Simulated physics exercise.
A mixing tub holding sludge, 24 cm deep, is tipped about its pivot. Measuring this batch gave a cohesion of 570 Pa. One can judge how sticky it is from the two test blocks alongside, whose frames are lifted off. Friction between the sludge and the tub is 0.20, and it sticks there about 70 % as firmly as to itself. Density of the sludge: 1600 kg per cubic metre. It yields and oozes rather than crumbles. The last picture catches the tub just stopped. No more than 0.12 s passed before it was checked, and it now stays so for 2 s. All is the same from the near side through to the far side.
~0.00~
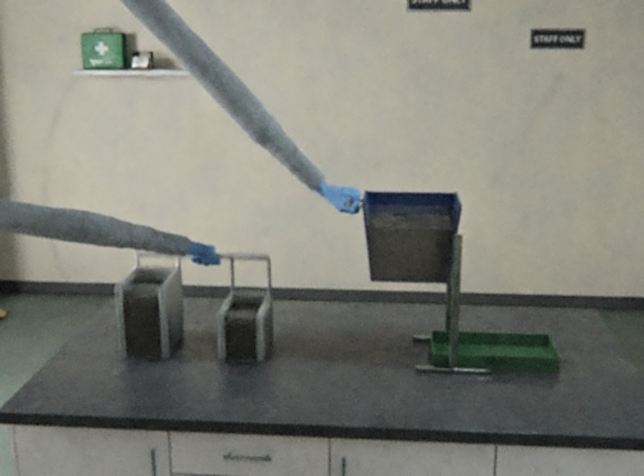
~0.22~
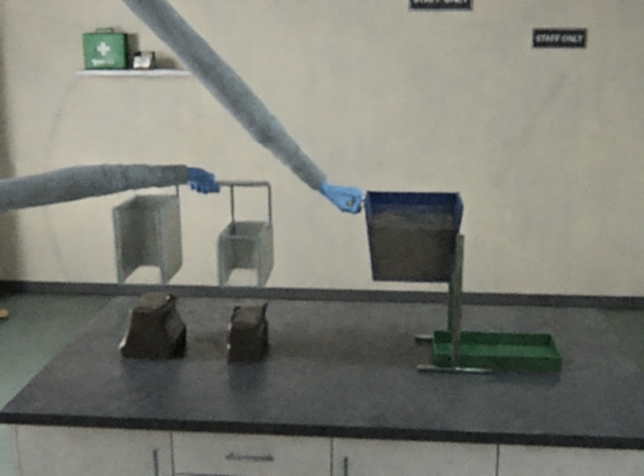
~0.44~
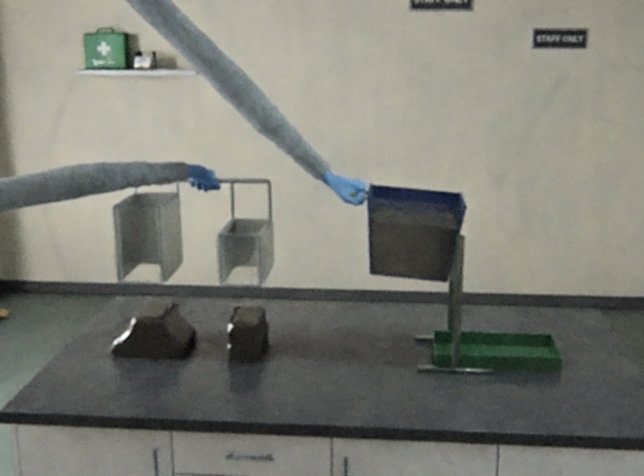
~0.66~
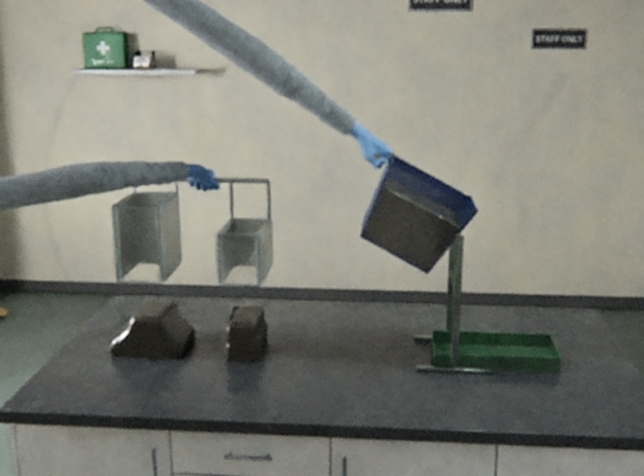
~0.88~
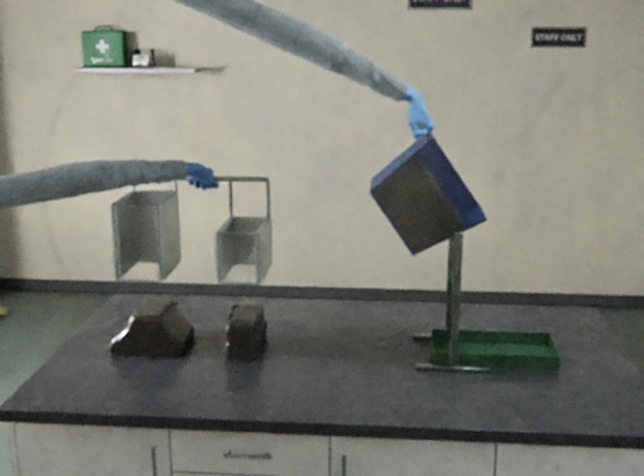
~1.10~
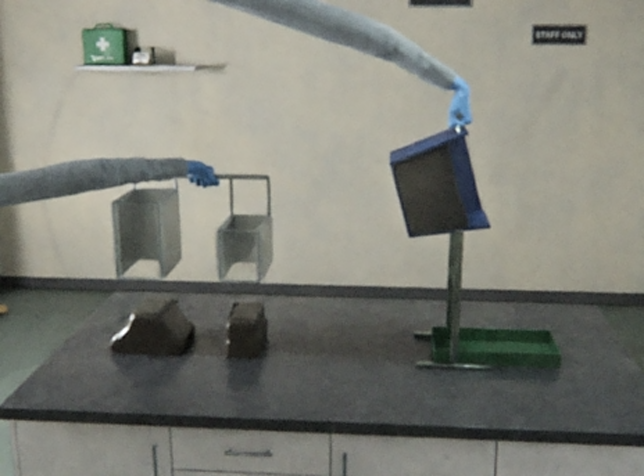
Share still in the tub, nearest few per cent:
88 %.
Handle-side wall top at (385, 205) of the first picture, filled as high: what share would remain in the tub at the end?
Near 100 per cent.
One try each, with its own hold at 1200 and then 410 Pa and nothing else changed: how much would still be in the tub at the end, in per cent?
It'd be some 100 percent the first time and some 65 percent the second.
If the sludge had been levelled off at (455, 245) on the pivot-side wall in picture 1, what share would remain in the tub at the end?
I'd put it close to 100 in a hundred.
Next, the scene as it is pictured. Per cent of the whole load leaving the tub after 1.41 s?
Load share from then on: Near 9 %.
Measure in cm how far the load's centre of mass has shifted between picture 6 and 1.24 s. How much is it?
It has gone close to 3 cm.
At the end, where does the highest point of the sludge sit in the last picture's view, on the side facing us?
Around (428, 178).
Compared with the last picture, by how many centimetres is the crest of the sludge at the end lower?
The top ends up some 9 cm below its level in the last picture.
By 1.24 s, the tub is at 74 degrees and holds 100 %.
By 1.41 s, the tub is at 74 degrees and holds 96 %.
By 1.58 s, the tub is at 74 degrees and holds 92 %.
By 1.75 s, the tub is at 74 degrees and holds 89 %.
By 3.10 s, at the end, the tub is at 74 degrees and holds 88 %.
